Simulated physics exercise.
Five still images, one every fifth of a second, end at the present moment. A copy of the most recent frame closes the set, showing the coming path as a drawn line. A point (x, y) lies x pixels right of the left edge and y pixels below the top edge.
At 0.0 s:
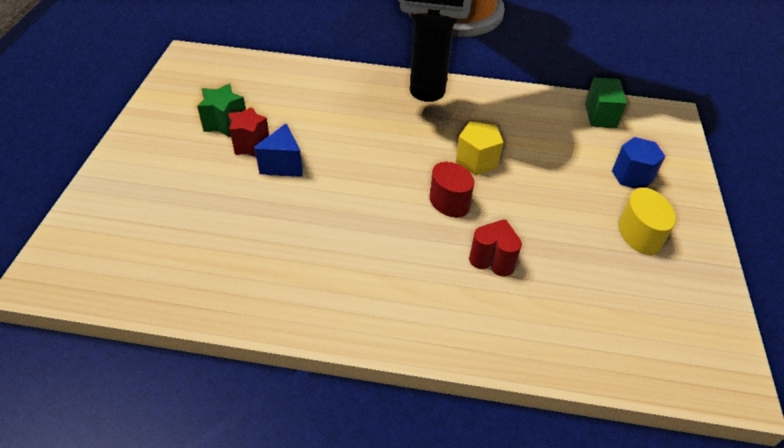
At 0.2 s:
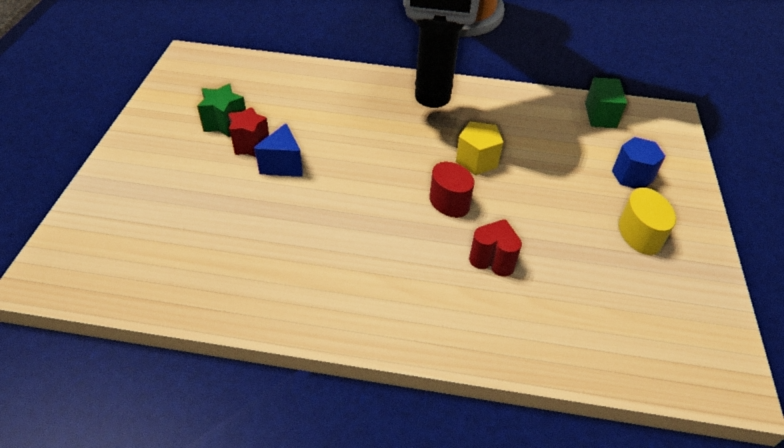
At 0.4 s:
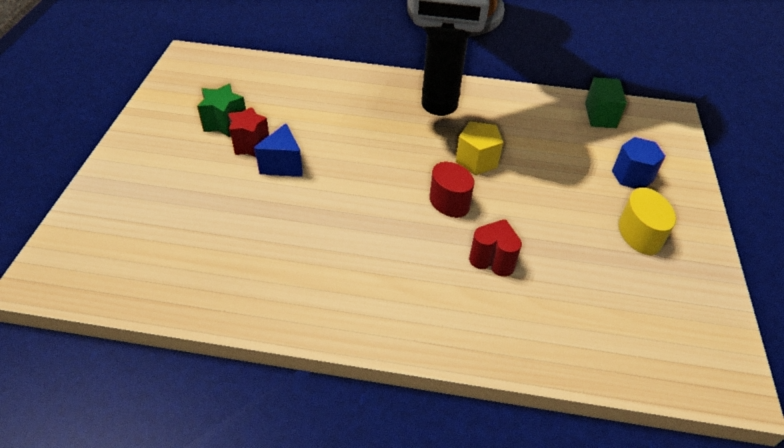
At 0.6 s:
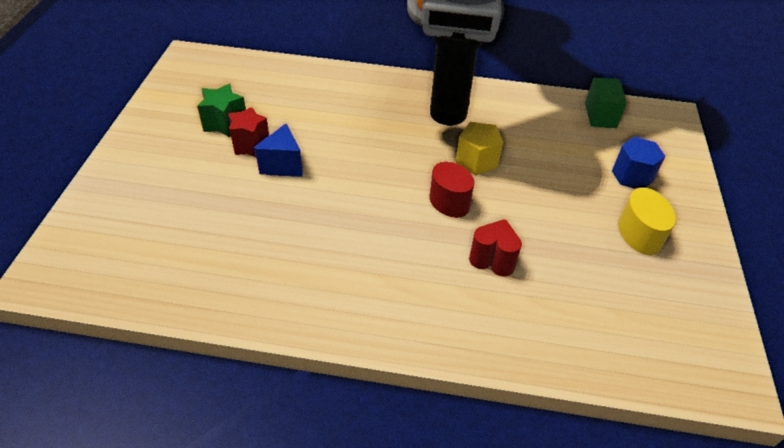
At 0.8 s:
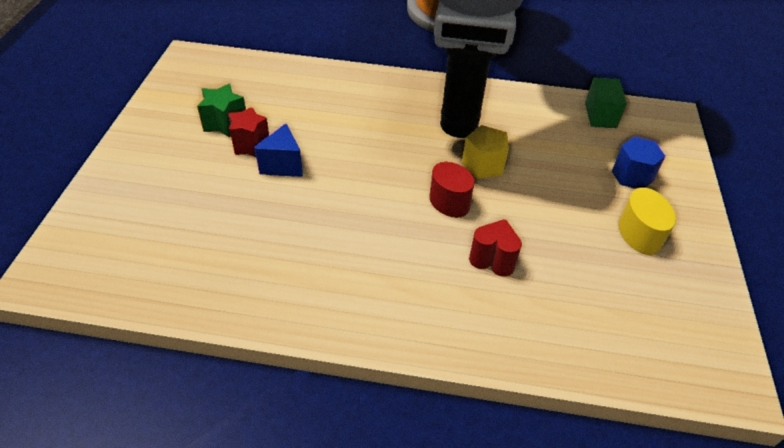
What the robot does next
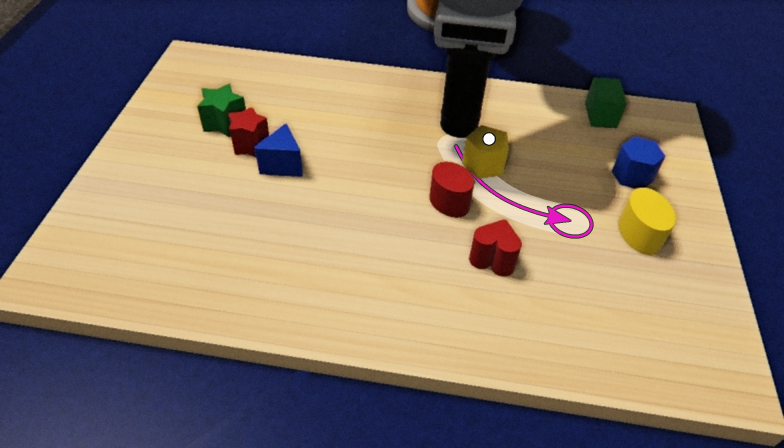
A light wooden board lies on a deep blue surface, seen from above at an angle by a still camera. A green star, red star and blue triangle sit at left, a yellow five-sided block, red cylinder and red heart near the middle, and green, blue and yellow blocks at right. A machine's black stick slides down and rightward, nudging the yellow five-sided block slightly right.
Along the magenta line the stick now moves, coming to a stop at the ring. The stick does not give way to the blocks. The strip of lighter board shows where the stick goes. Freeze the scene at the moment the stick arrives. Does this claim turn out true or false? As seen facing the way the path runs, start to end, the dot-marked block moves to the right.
That is false.
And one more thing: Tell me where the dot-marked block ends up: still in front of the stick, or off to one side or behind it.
In front, I predict.
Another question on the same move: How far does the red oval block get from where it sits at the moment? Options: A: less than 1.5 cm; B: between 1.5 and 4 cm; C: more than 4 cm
A.
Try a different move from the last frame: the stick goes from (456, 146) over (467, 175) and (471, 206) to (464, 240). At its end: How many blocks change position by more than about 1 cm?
My answer is two.
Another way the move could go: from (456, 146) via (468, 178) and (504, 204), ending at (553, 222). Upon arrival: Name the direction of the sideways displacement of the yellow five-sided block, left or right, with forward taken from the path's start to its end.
Picture yourself facing from the start of the path to its end: The yellow five-sided block moves off to your left.
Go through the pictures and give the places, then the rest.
The first frame shows stick's lower end at (427, 92); red oval block at (453, 176); yellow five-sided block at (482, 135); yellow oval block at (653, 208).
The second frame shows stick at (433, 98); blocks still.
The third frame shows stick at (440, 105); blocks still.
The fourth frame shows stick at (448, 115); blocks still.
The fifth frame shows stick at (459, 127); red oval block at (453, 176); yellow five-sided block at (489, 139); yellow oval block at (653, 208).
Drawn move, from (456, 146) over (477, 178) and (518, 205) to (571, 221); the dot is on the yellow five-sided block.
On the path given first. One third of the way, stick at (481, 159); yellow five-sided block at (522, 165), turned 30° anticlockwise.
Two thirds of the way, stick at (524, 186); yellow five-sided block at (567, 181), turned 50° anticlockwise.
At the end, stick at (578, 202); red oval block still; yellow five-sided block at (615, 185), turned 60° anticlockwise; yellow oval block at (657, 208).
